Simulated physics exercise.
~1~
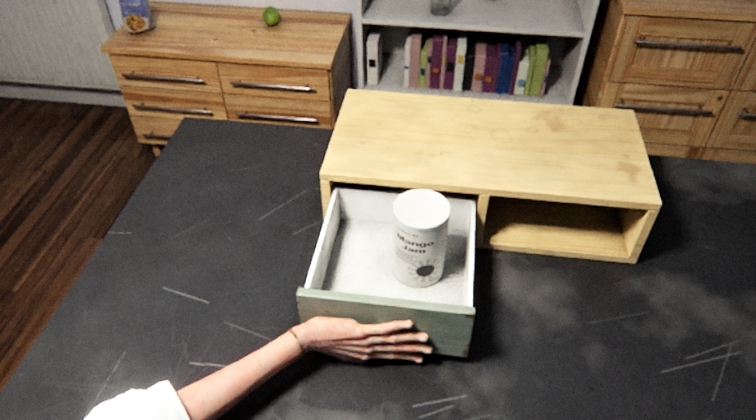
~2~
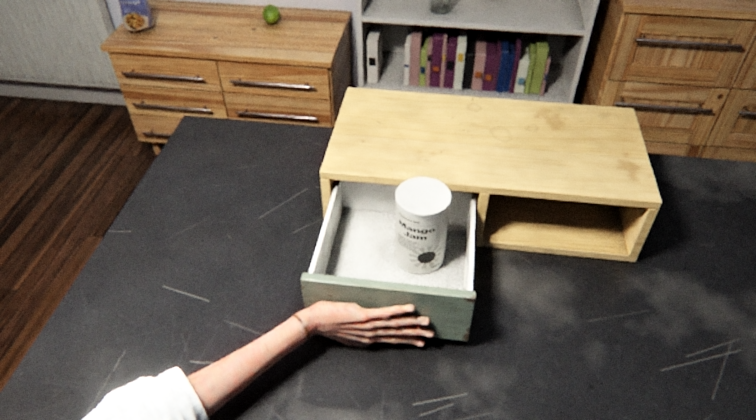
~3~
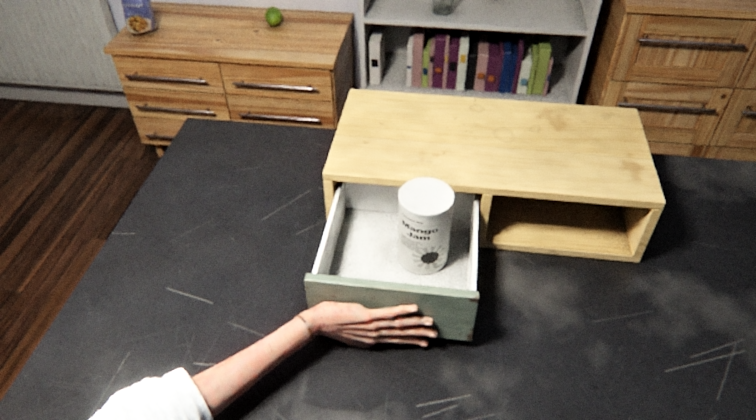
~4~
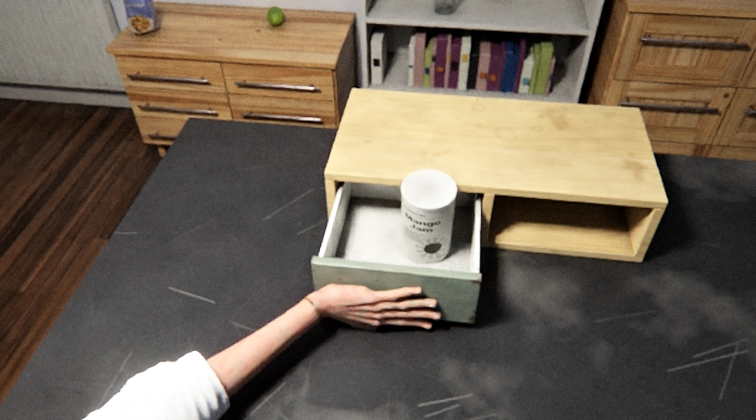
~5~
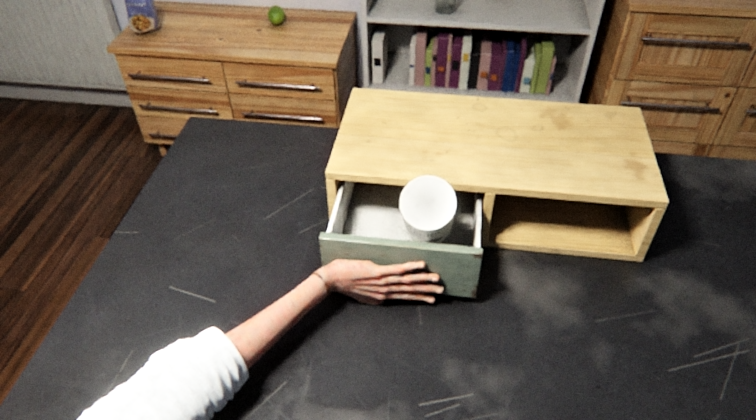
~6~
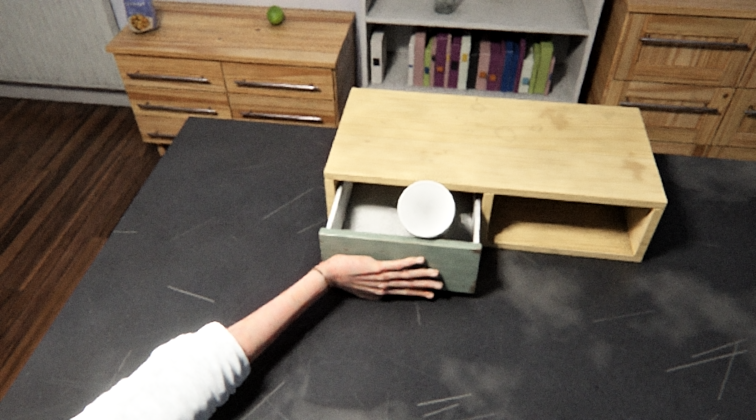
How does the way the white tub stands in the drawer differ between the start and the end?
At the start the white tub stands upright in the drawer, and by the end it is leaning.
